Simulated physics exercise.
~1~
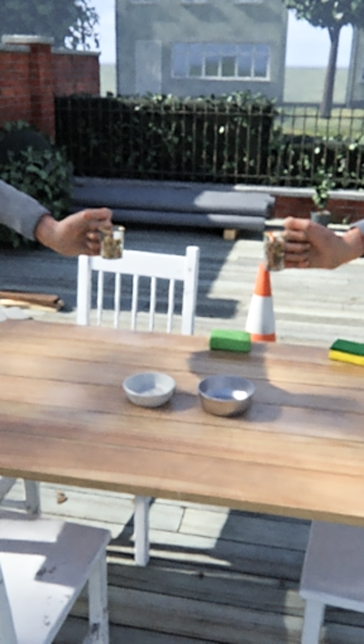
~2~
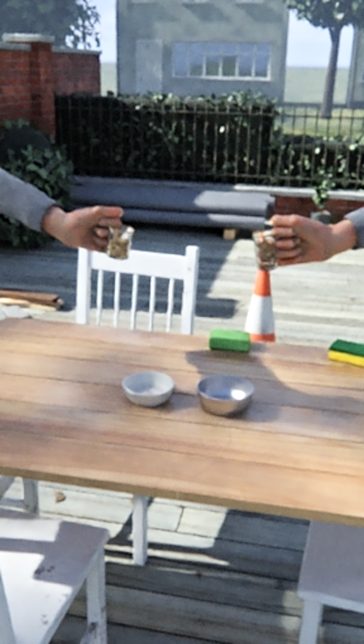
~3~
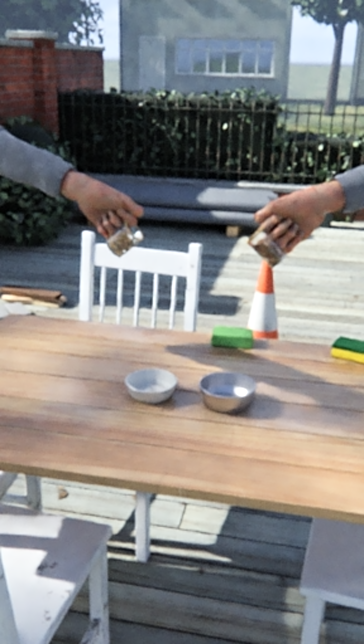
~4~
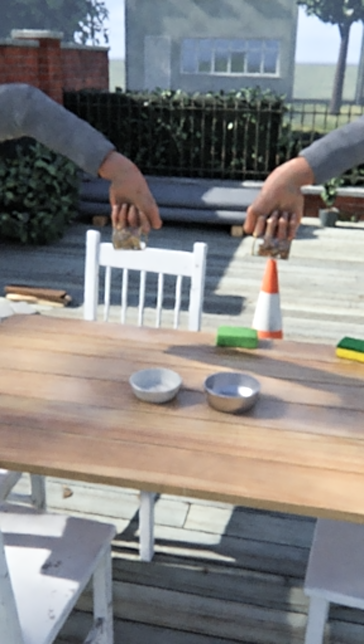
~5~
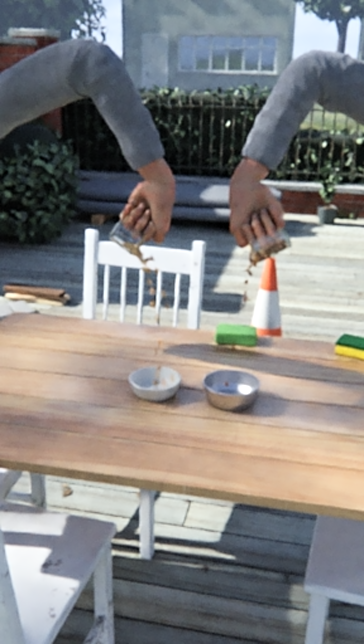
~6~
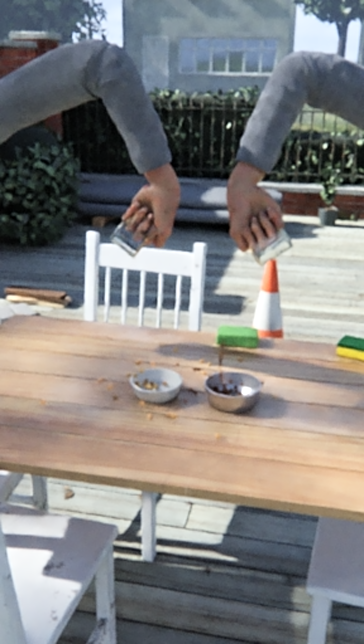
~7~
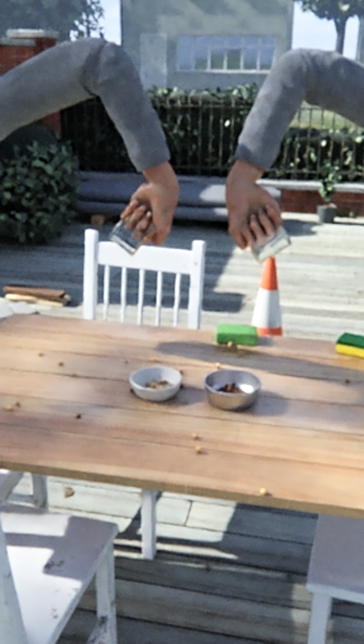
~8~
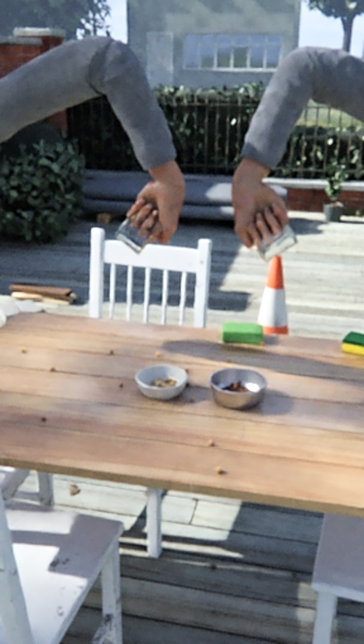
In this clip, two hands hold clear cups above a wooden outdoor table and tip them over together, pouring small dry pieces toward a white bowl and a metal bowl; some land inside, others scatter across the table, and the cups stay upside down.
